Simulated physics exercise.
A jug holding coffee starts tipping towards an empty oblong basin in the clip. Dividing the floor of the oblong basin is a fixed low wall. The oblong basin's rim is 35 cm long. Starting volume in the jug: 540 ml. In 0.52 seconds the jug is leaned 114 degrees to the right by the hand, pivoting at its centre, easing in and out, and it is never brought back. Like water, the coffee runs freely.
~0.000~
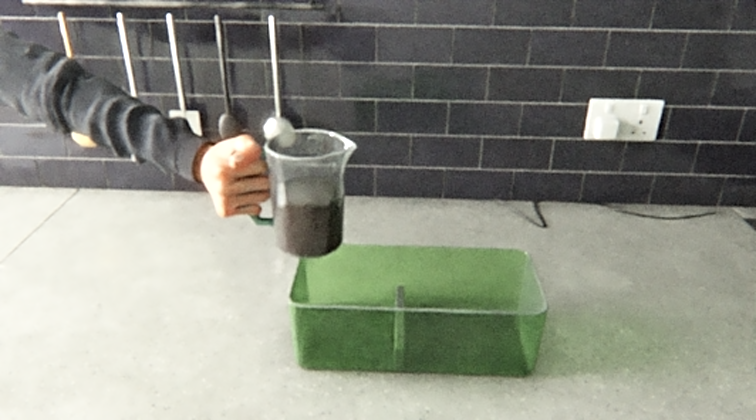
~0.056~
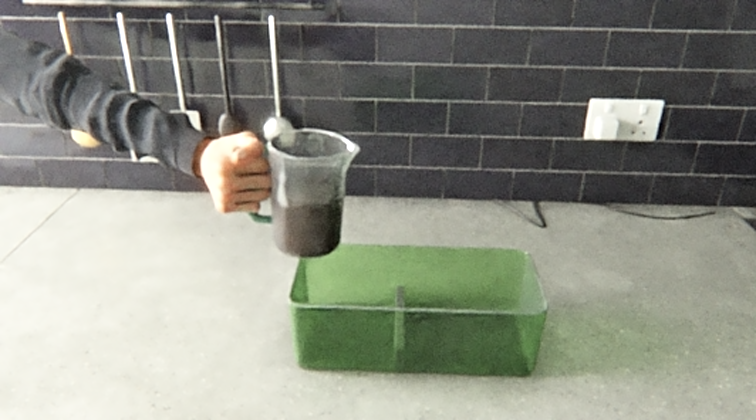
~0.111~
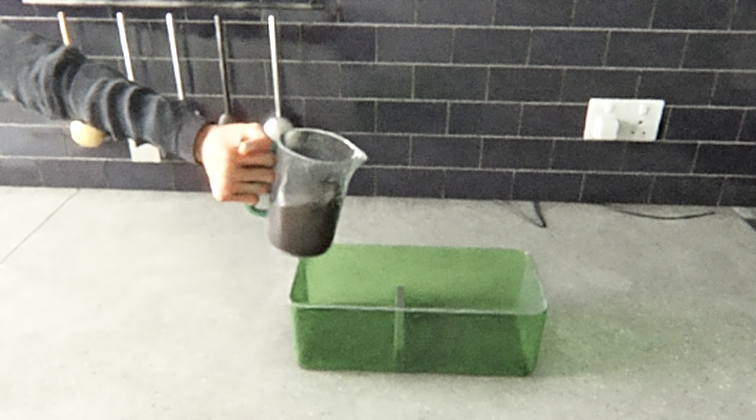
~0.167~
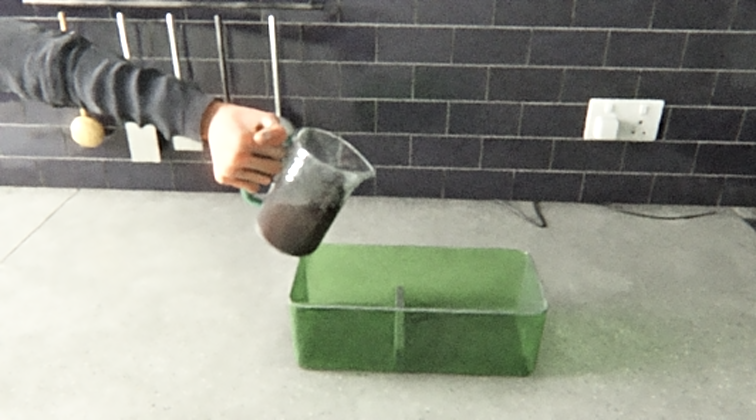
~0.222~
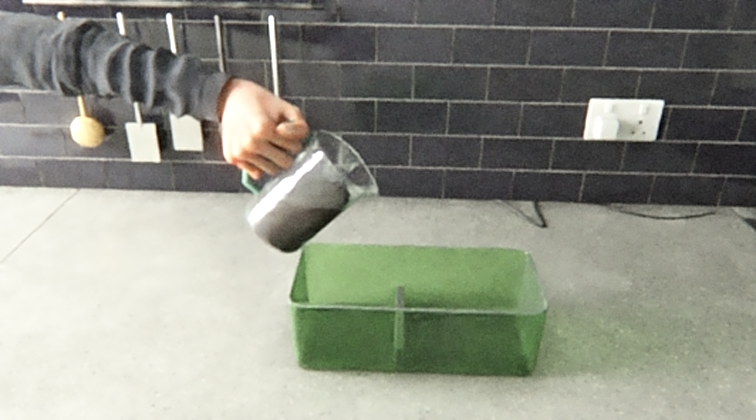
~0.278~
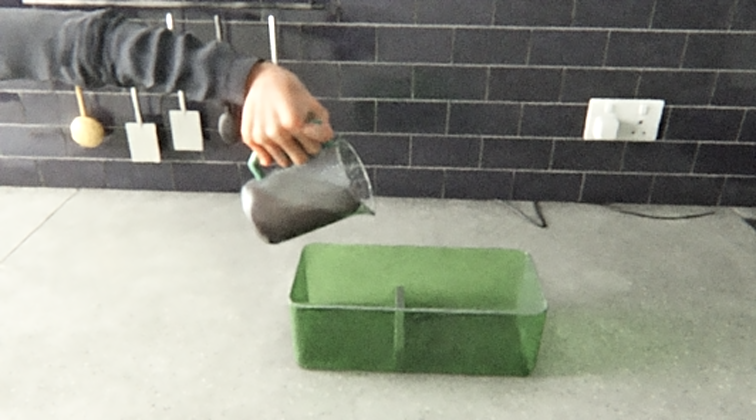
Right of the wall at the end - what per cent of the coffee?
Near 31 per cent.
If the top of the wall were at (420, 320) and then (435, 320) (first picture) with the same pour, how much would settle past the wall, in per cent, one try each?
In order, 10 and 10 per cent.
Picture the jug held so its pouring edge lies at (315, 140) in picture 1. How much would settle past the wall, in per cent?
It would then come to around 5 percent.
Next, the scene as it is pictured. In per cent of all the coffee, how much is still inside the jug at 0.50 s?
Around 58 in a hundred.
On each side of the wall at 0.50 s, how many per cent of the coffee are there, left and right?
About 20 left, 1 right.
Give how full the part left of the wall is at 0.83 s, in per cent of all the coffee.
About 66 percent.
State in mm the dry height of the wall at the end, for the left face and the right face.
About 22 mm on the left, about 34 mm on the right.
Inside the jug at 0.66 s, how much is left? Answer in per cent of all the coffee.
Close to 12 percent of the whole amount.
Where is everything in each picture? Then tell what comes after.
It leans 0°; its right rim is at (356, 146); the coffee meets the walls at (274, 187) and (342, 188); the oblong basin's rim runs from (296, 273) to (538, 280); the wall's top is at (400, 315), in the first frame.
It leans 3°; its right rim is at (359, 149); the coffee meets the walls at (275, 187) and (343, 188), in the second frame.
It leans 12°; its right rim is at (367, 158); the coffee meets the walls at (274, 189) and (344, 189), in the third frame.
It leans 27°; its right rim is at (375, 173); the coffee meets the walls at (271, 191) and (347, 191), in the fourth frame.
It leans 44°; its right rim is at (379, 192); the coffee meets the walls at (255, 196) and (352, 192), in the fifth frame.
It leans 63°; its right rim is at (376, 213); the coffee meets the walls at (248, 182) and (361, 201), in the sixth frame.
Then, 0.50 s in, the tilt is 114° and 58 per cent is still to pour, 20 is left of the wall and 1 right of it.
Then, 0.66 s in, the tilt is 114° and 13 per cent is still to pour, 57 is left of the wall and 20 right of it.
Then, 0.83 s in, the tilt is 114° and 1 per cent is still to pour, 66 is left of the wall and 30 right of it.
Then, 1.02 s in, the tilt is 114° and 0 per cent is still to pour, 68 is left of the wall and 31 right of it.
Finally, 67 per cent lies left of the wall, 31 right of it and 2 outside.
